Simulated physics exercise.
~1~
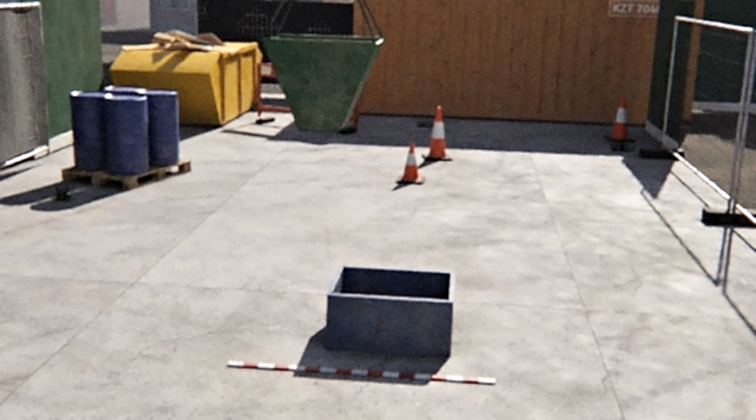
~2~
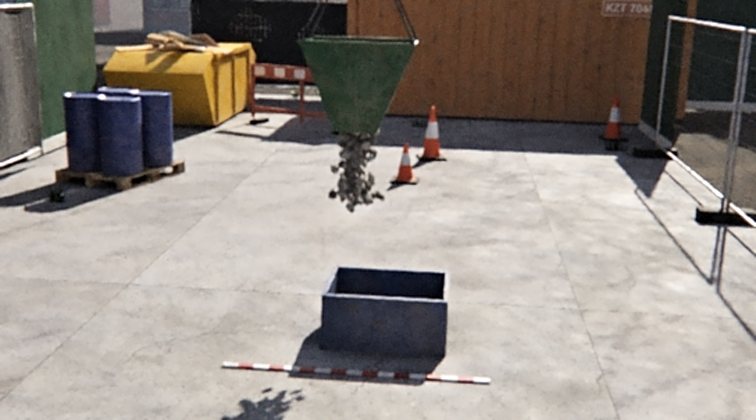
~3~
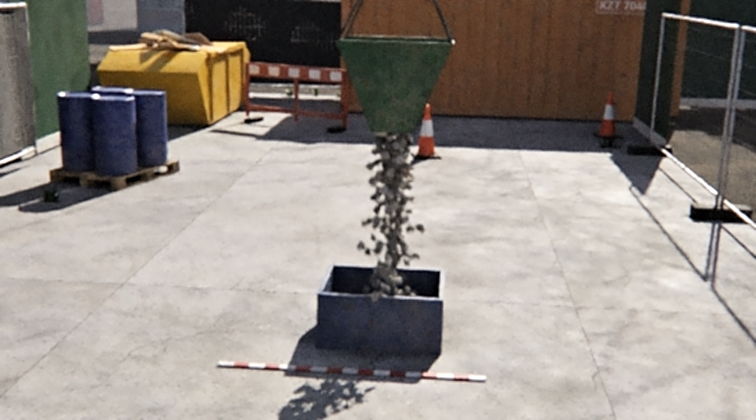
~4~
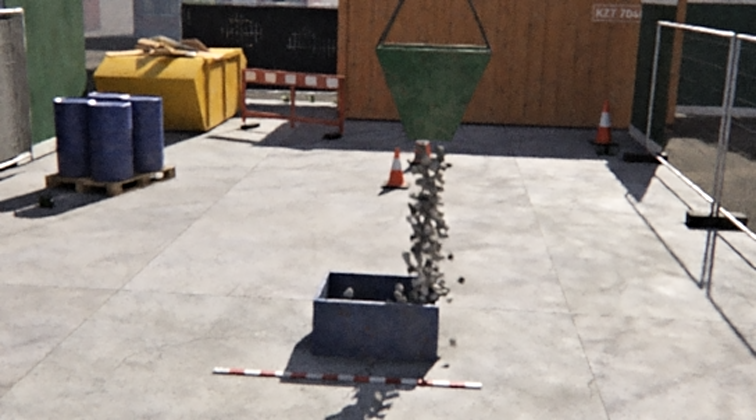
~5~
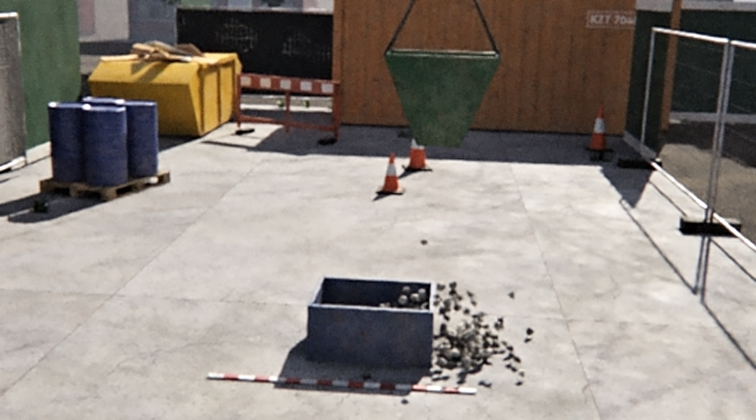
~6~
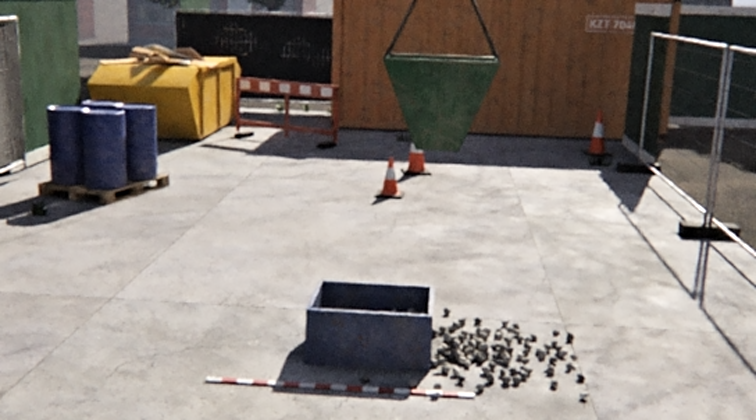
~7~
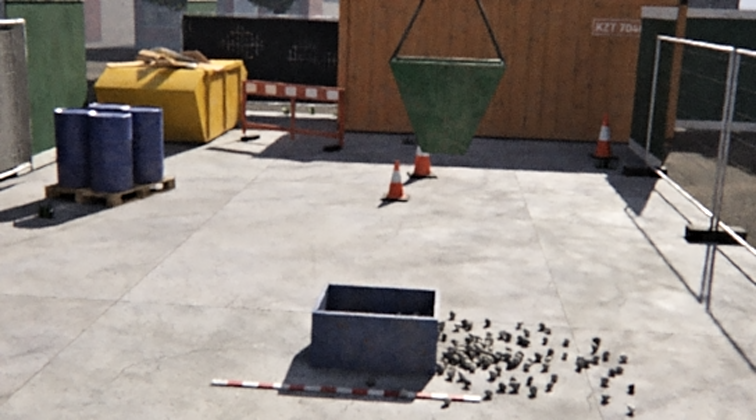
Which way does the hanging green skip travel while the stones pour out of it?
The green skip moves to the right, passing over the bin as the stones fall.
